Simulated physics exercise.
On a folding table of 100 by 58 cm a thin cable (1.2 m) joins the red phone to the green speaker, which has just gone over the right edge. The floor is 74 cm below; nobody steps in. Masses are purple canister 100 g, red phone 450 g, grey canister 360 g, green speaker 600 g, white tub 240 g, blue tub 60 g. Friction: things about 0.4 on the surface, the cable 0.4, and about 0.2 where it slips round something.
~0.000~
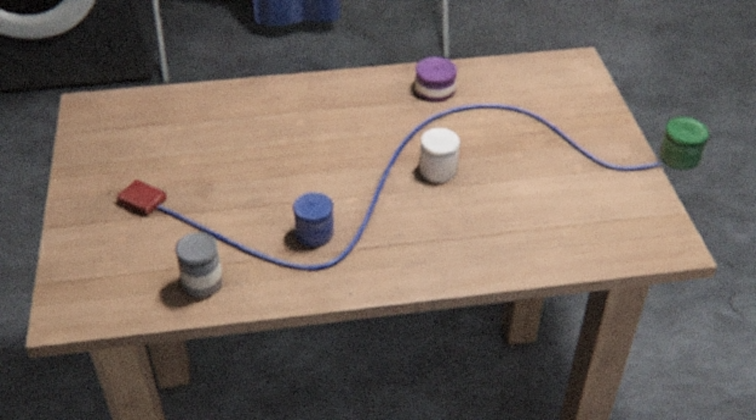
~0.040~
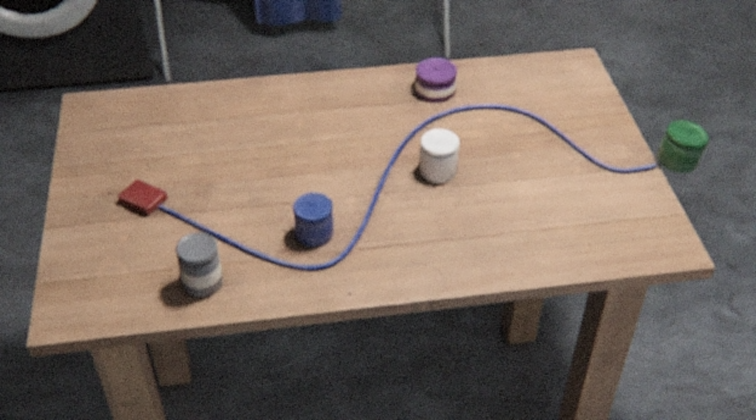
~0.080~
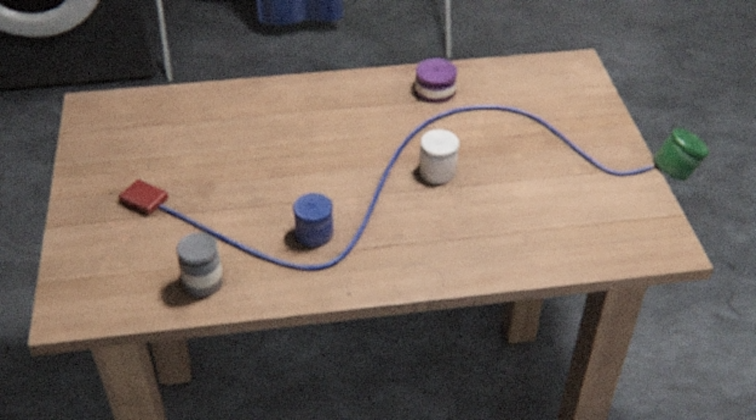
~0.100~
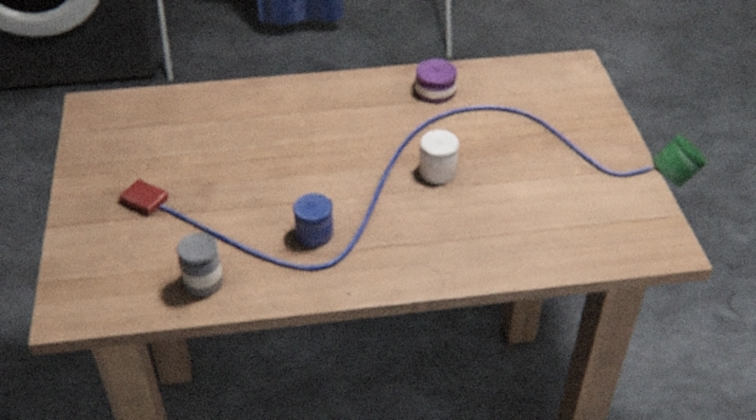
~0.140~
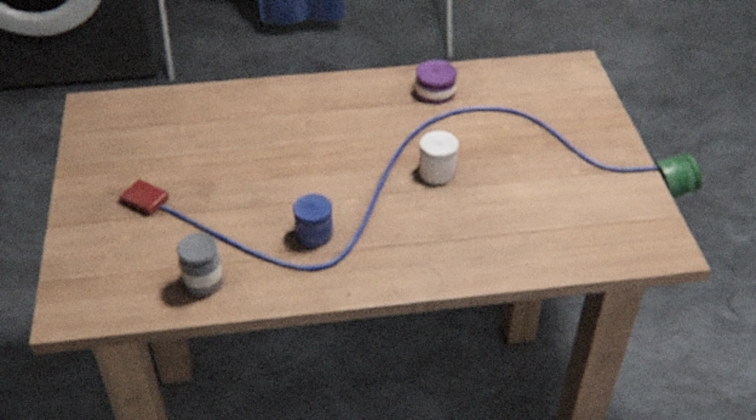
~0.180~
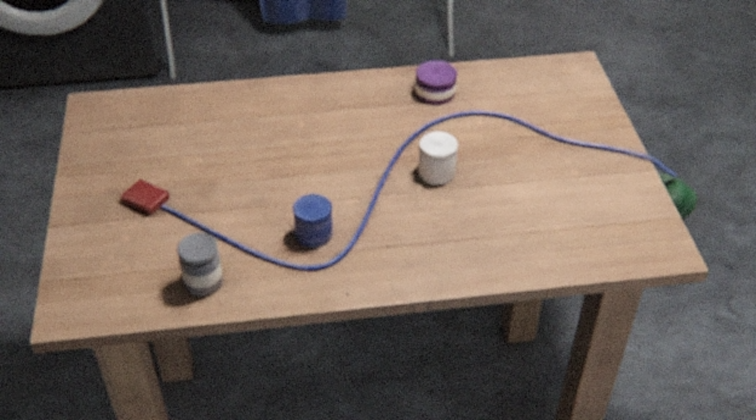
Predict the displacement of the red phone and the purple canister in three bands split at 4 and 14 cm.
The red phone ends far away, the purple canister hardly moves.
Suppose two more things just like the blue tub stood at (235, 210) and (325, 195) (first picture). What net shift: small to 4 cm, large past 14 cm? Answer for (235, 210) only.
There: Large.
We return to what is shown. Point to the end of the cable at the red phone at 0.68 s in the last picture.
At about (263, 172).
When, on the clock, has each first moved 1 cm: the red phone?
Red phone 0.40 s.
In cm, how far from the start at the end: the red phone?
Red phone 30 cm.
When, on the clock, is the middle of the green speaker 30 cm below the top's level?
That is: 0.32 s.
By 0.4 s, the cable's tail end at (196, 187); red phone 5 cm off its start, blue tub on its side, 26 cm off its start, green speaker over the edge.
By 0.7 s, the cable's tail end at (263, 172); red phone 17 cm off its start, blue tub over the edge, green speaker over the edge.
By 0.9 s, the cable's tail end at (326, 186); red phone 26 cm off its start at (308, 174), blue tub over the edge, green speaker over the edge.
By 1.2 s, the cable's tail end at (350, 179); red phone 30 cm off its start, blue tub over the edge, green speaker over the edge.
By 2.4 s, the cable's tail end at (350, 179); red phone 30 cm off its start at (329, 172), purple canister 0 cm off its start at (437, 72), blue tub over the edge, green speaker over the edge.
